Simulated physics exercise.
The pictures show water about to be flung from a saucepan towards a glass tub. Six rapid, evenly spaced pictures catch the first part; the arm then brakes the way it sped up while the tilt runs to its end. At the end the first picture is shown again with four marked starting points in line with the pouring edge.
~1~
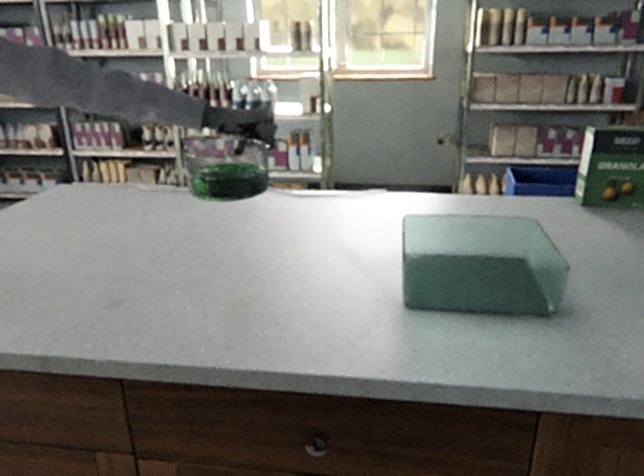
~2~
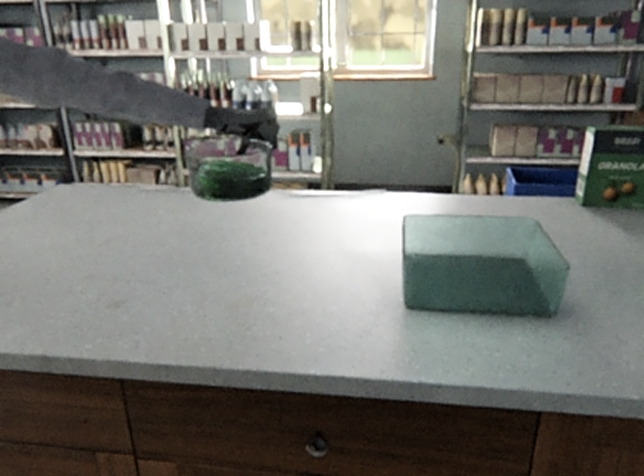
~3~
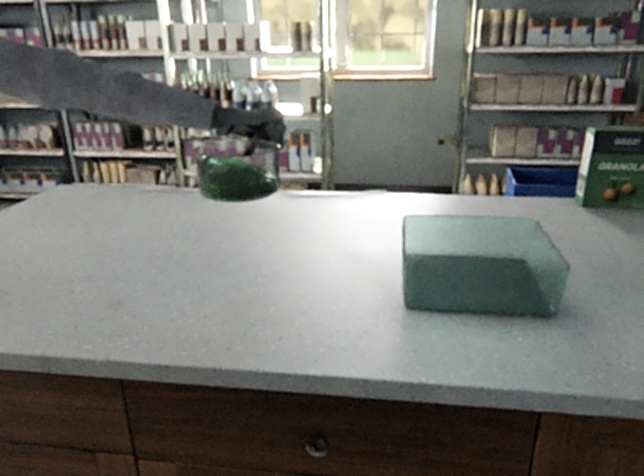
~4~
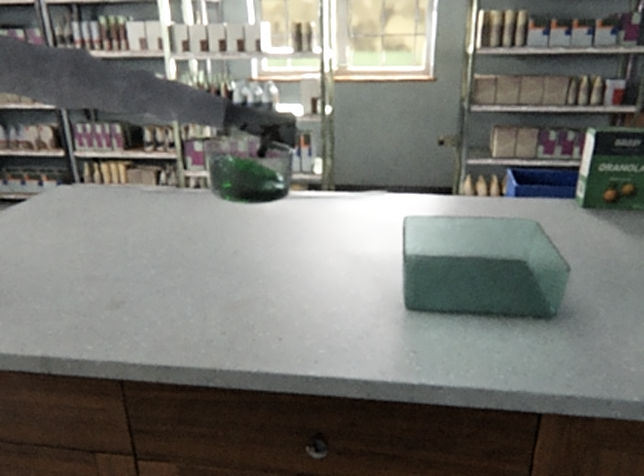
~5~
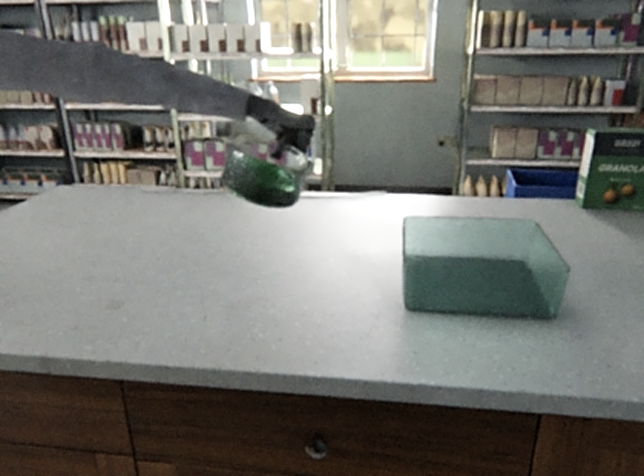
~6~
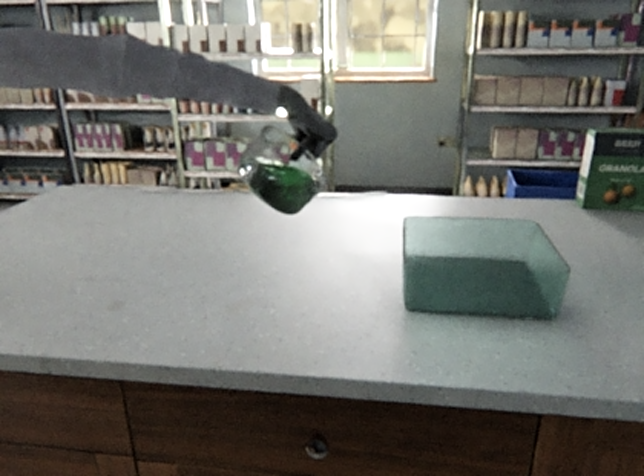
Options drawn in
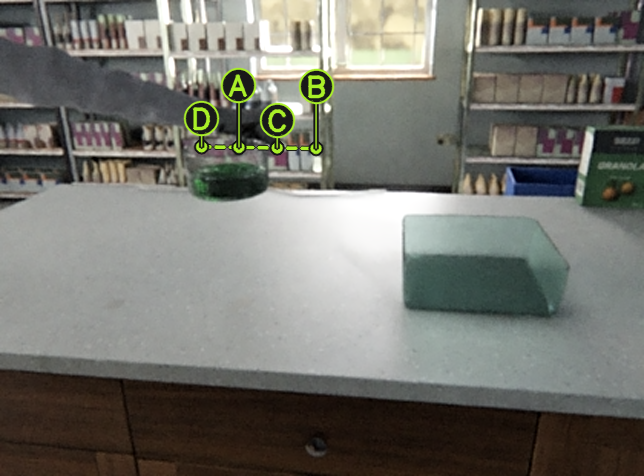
The clip shows a dark arm holding a clear container of green contents above a pale countertop, left of a greenish glass tub; the arm moves the container slightly rightward, then tilts it increasingly toward the right.
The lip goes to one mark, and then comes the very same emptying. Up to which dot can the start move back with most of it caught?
It is B.
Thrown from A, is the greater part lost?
Yes, it does.
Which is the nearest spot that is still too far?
Spot C.
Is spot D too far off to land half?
Yes, that goes wrong.
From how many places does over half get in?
One.
On the marked copy, A at (238, 147); B at (316, 148); C at (277, 148); D at (201, 146).
If A is chosen, about 0 % lands in the tub, 98 % falls short.
If B is chosen, about 73 % lands in the tub, 13 % falls short and 15 % goes beside or beyond.
If C is chosen, about 21 % lands in the tub, 76 % falls short and 3 % goes beside or beyond.
If D is chosen, about 0 % lands in the tub, 100 % falls short.
